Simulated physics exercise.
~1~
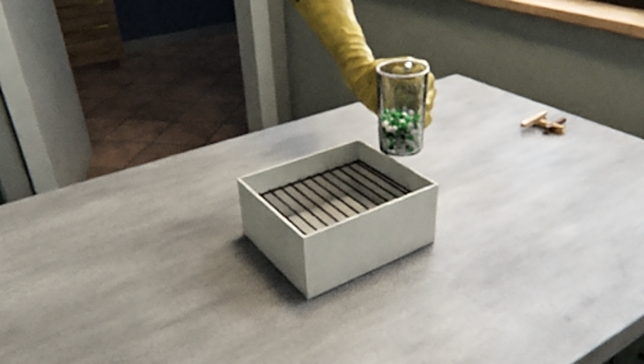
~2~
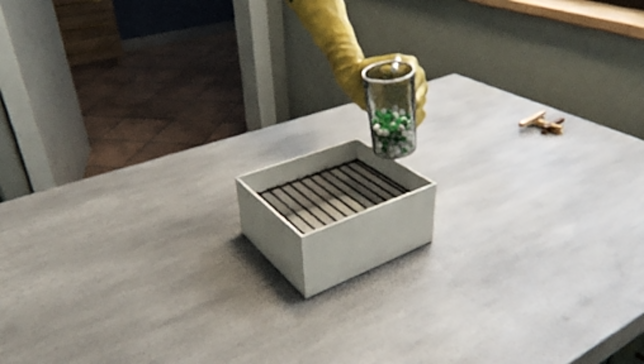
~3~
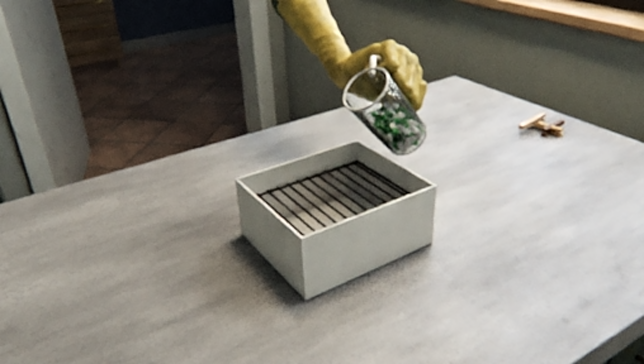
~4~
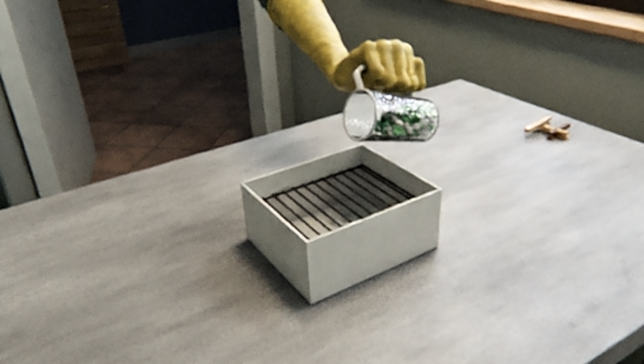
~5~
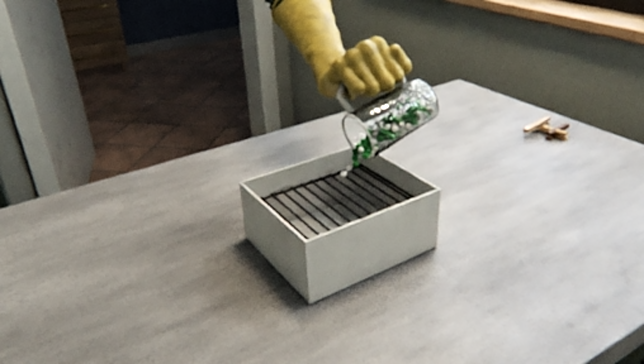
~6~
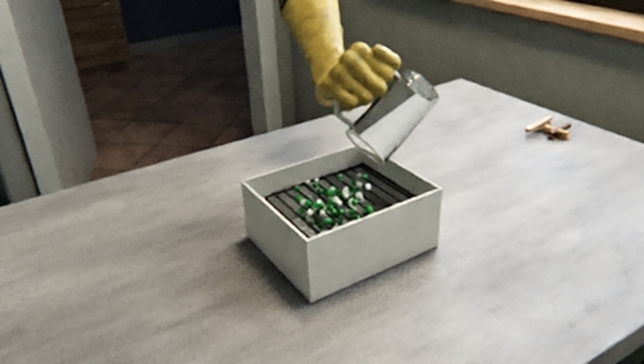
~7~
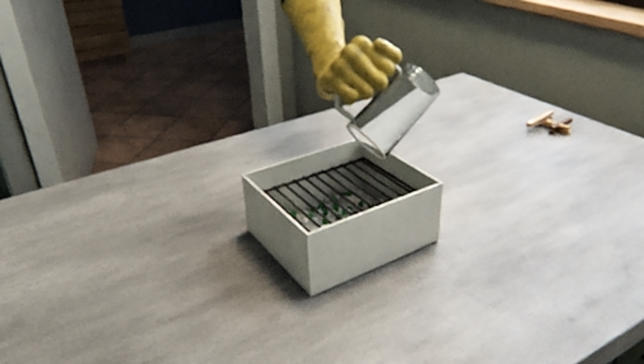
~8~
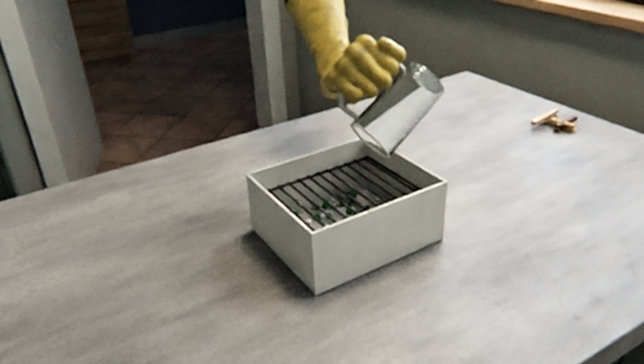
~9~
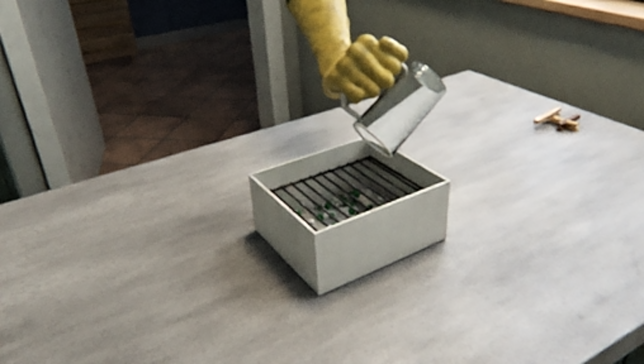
A yellow-gloved hand held a clear cup of white and green pieces above a box with a row of wires inside, then tipped it over. The pieces tumbled onto the wires, and both colours dropped through to the bottom, leaving the cup empty.
